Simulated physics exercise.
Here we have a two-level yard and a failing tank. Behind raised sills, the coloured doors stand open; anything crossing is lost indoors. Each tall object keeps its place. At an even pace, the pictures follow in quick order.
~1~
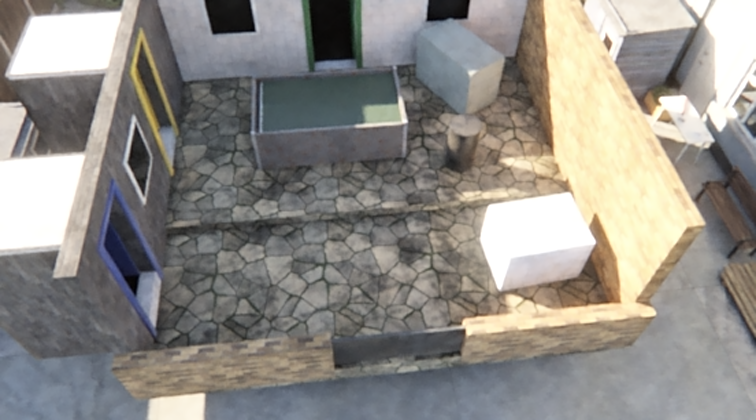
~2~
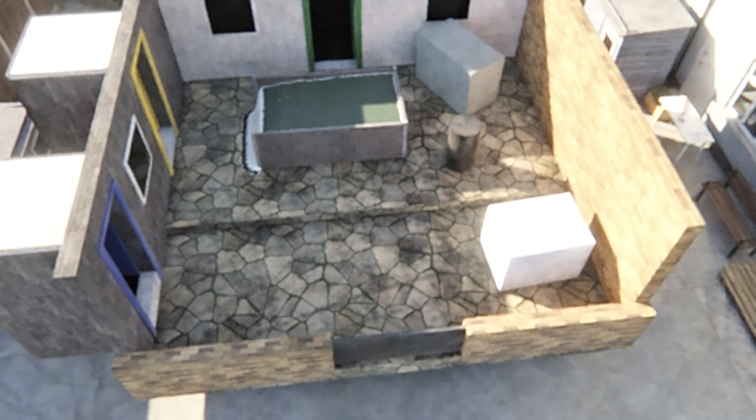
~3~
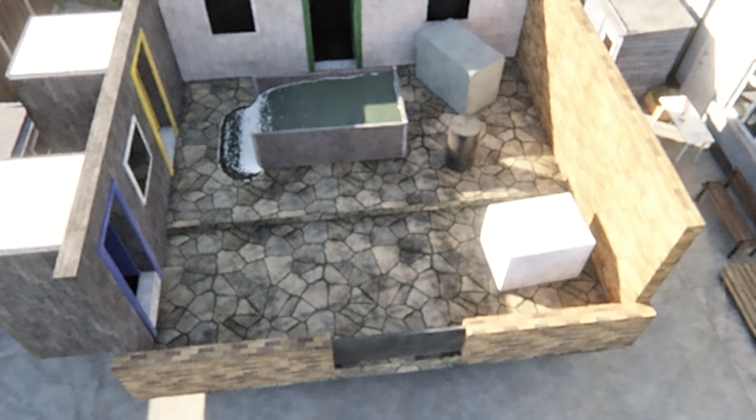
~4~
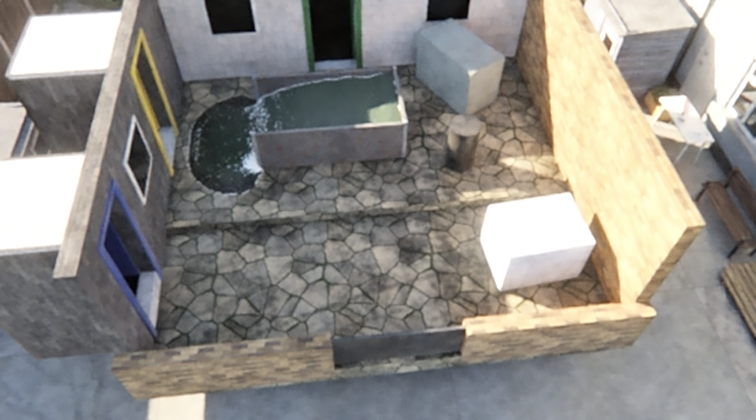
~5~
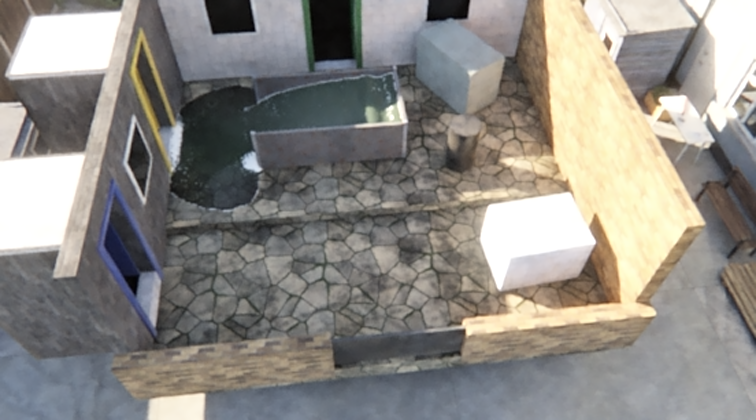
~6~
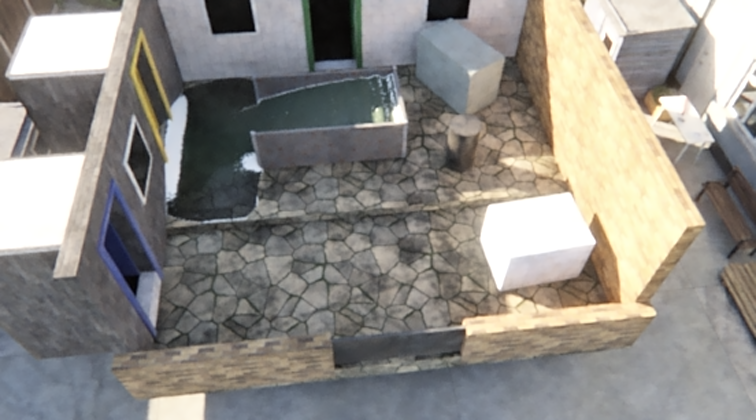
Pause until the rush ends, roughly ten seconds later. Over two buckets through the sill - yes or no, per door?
Green door - yes, blue door - no, yellow door - yes.
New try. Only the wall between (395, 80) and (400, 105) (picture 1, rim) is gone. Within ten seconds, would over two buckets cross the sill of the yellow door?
I reckon yellow sits short of it.
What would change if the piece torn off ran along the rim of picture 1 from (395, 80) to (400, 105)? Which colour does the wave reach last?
The blue one, I reckon.
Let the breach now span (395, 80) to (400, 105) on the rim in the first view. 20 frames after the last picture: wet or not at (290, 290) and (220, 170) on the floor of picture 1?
Well, the first place would be still bare and the second one still bare.
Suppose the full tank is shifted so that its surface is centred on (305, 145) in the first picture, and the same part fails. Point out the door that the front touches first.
The yellow door comes first.
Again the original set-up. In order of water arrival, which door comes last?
I'd say the green-painted one.
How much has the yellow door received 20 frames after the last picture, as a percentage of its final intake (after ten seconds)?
About 100 per cent.
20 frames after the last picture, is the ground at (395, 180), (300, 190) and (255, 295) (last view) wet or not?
Taking them as listed, they are spared, spared and waterlogged.
A moment on, water covers 15 % of the floor; the green door not reached, the blue door wet at the sill, nothing in, the yellow door over two buckets in.
Next, water covers 30 % of the floor; the green door not reached, the blue door wet at the sill, nothing in, the yellow door far over two buckets in.
Then, water covers 45 % of the floor; the green door wet at the sill, nothing in, the blue door wet at the sill, nothing in, the yellow door far over two buckets in.
Later, water covers 85 % of the floor; the green door under two buckets in, the blue door wet at the sill, nothing in, the yellow door far over two buckets in.
In the end, water covers 90 % of the floor; the green door over two buckets in, the blue door wet at the sill, nothing in, the yellow door far over two buckets in.
